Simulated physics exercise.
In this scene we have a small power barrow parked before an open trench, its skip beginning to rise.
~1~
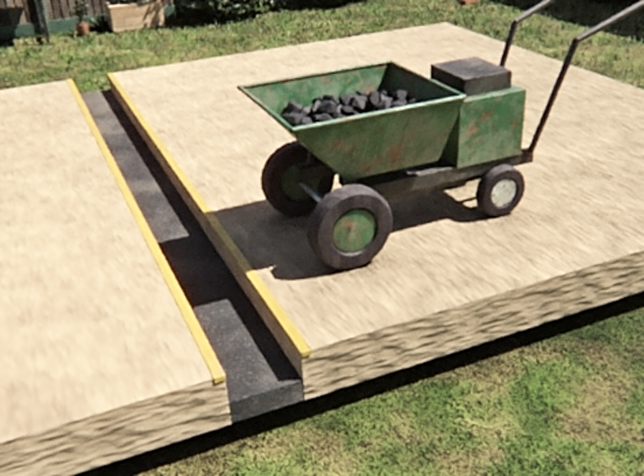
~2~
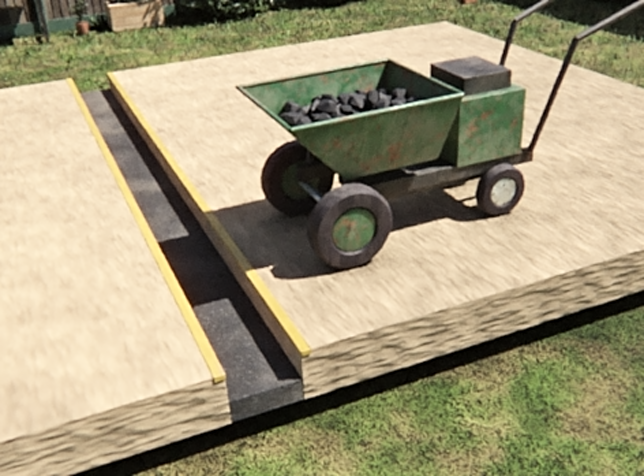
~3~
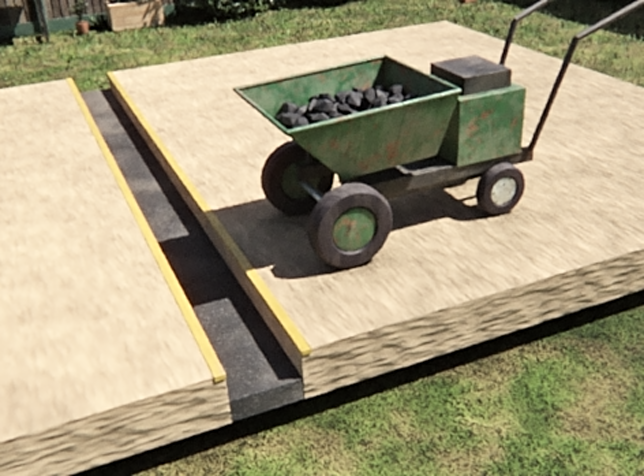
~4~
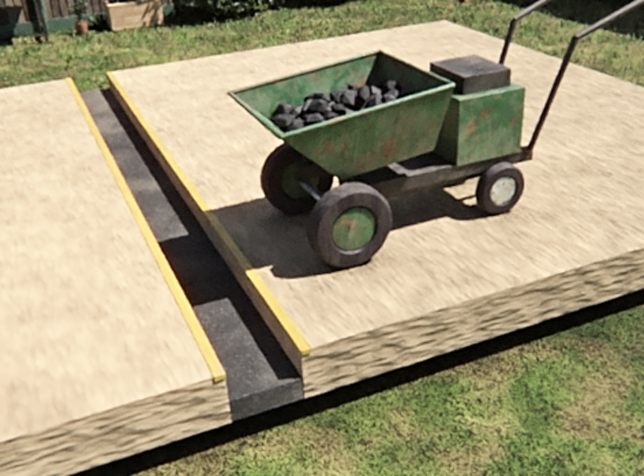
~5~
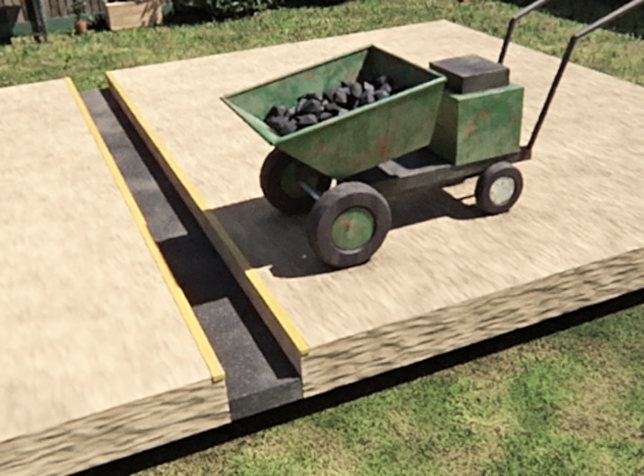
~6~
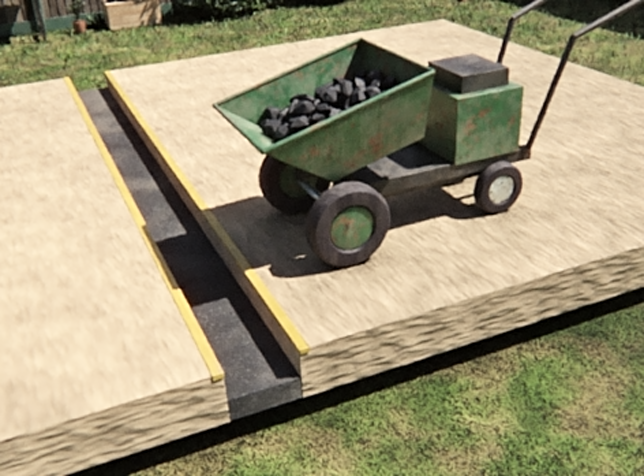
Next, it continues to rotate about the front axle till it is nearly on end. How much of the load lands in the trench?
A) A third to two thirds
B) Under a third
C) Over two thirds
Option A: A third to two thirds.
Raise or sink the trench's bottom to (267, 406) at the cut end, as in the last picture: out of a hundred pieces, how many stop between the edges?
About 80 per cent.
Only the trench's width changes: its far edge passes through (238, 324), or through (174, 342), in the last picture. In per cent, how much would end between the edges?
Roughly 0 per cent, and 80 per cent.
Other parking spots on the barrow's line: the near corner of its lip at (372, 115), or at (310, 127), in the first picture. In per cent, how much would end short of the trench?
I'd put it at around 20 percent the first time and 0 percent the second.
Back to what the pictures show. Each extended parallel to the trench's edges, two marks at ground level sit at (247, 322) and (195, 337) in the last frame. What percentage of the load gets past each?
I'd say about 60 and about 10 in a hundred.
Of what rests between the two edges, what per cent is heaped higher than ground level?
Estimate: Near 20 in a hundred.
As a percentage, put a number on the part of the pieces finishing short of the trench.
My estimate is around 0 percent.
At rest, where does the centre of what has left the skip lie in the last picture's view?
It settles centred around (188, 275).
Soon, skip tipped steeply; all in the skip.
A while on, skip tipped right over; most in the skip; a small part in or heaped over the trench; a stray few beyond it.
Towards the end, skip tipped right over; about a third in the skip; about half in or heaped over the trench; a small part beyond it.
Finally, skip tipped right over; about a third in the skip; about half in or heaped over the trench; a small part beyond it.
